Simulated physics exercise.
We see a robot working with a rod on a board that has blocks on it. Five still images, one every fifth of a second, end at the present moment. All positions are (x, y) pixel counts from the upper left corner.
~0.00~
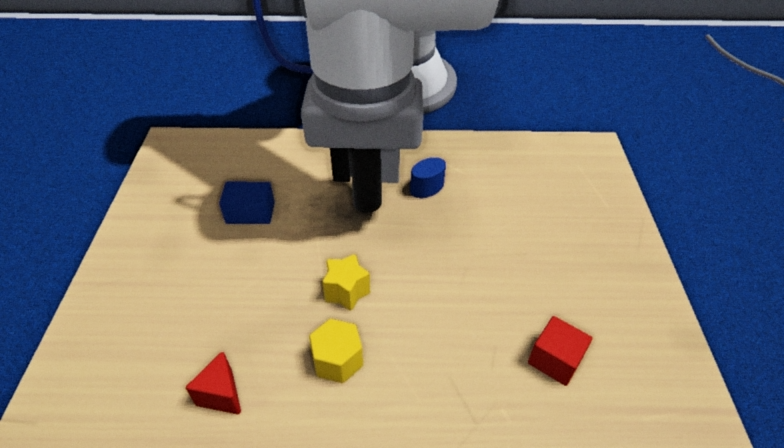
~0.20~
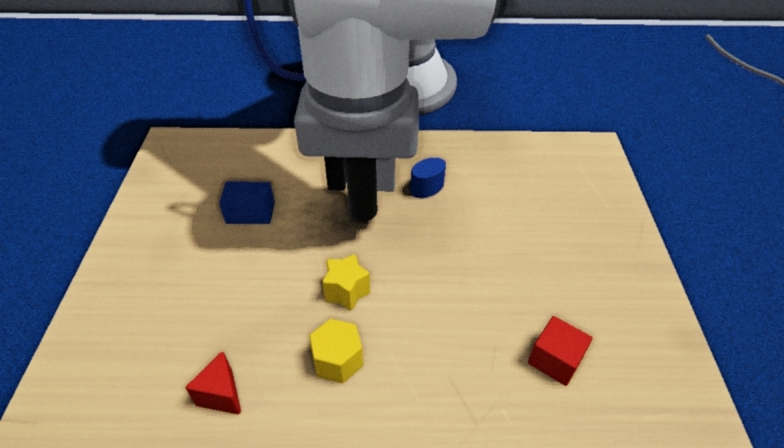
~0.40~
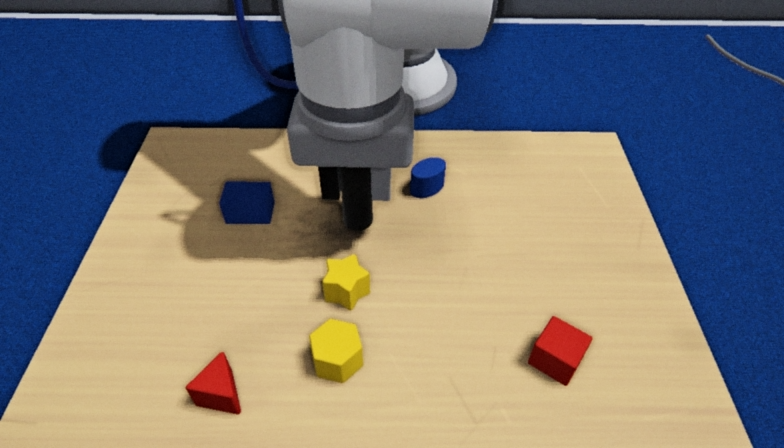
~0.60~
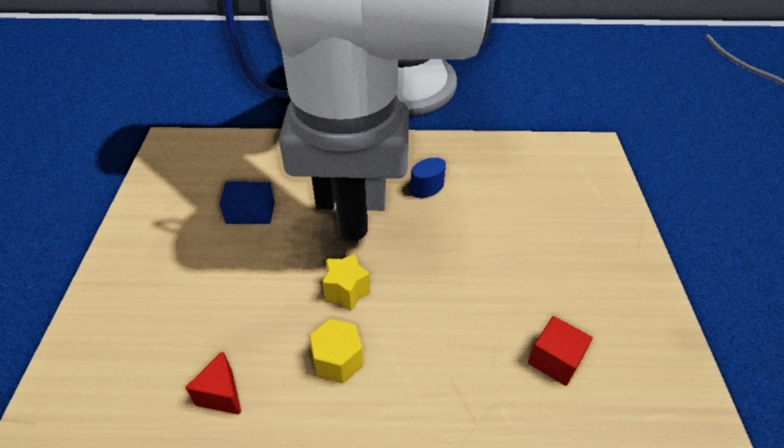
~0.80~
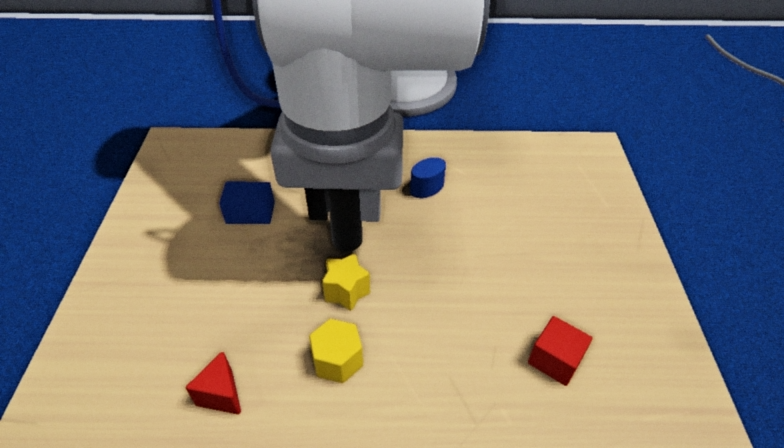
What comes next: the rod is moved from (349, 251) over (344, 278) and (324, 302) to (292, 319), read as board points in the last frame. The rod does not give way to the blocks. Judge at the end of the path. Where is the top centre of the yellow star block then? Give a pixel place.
At pixel (333, 309).
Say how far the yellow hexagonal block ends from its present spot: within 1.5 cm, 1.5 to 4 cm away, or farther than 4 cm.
It ends under 1.5 cm away.
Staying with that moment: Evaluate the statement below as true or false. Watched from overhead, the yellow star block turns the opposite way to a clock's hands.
That statement is accurate.
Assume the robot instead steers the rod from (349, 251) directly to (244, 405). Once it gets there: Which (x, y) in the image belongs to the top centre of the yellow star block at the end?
That would be at about pixel (343, 293).
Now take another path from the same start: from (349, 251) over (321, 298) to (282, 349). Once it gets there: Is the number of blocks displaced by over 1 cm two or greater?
No, it doesn't check out.
What follows on the original path. One third of the way, rod (343, 268); yellow star block (343, 285).
Two thirds of the way, rod (322, 293); yellow hexagonal block (335, 347); yellow star block (337, 307), turned 20° anticlockwise.
At the end, rod (289, 309); red triangle still; yellow hexagonal block (336, 349); yellow star block (333, 309), turned 35° anticlockwise.
